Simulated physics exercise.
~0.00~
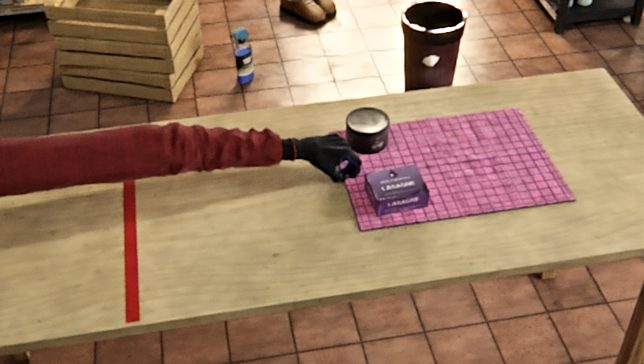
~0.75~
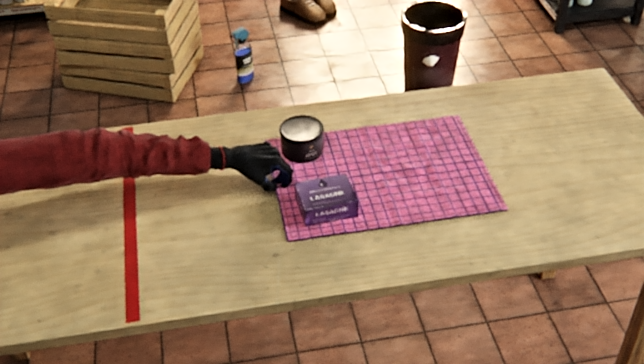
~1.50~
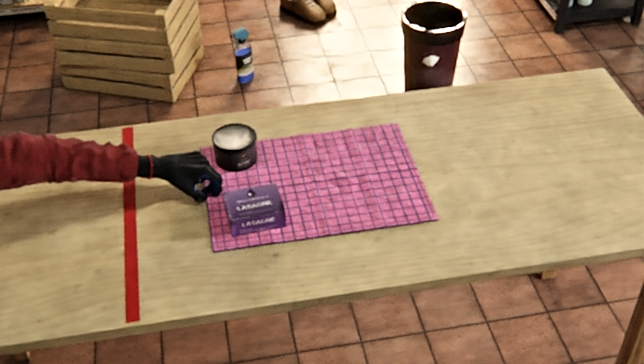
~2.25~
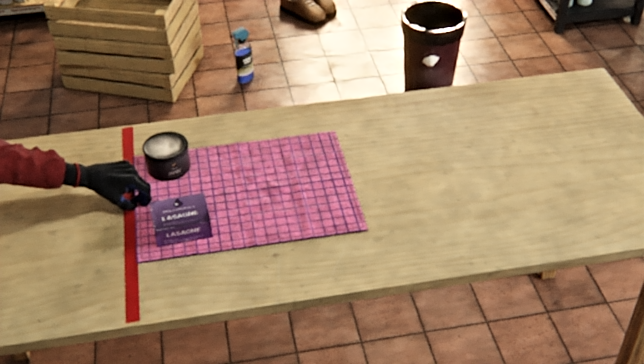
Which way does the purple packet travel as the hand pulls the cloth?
The purple packet moves to the left, riding along on the pink tea towel.
On a wooden table, a black-gloved hand pulled a pink tea towel steadily left towards a strip of red tape, carrying a black tub and a purple packet along, until its edge reached the tape with both still sitting on the cloth.
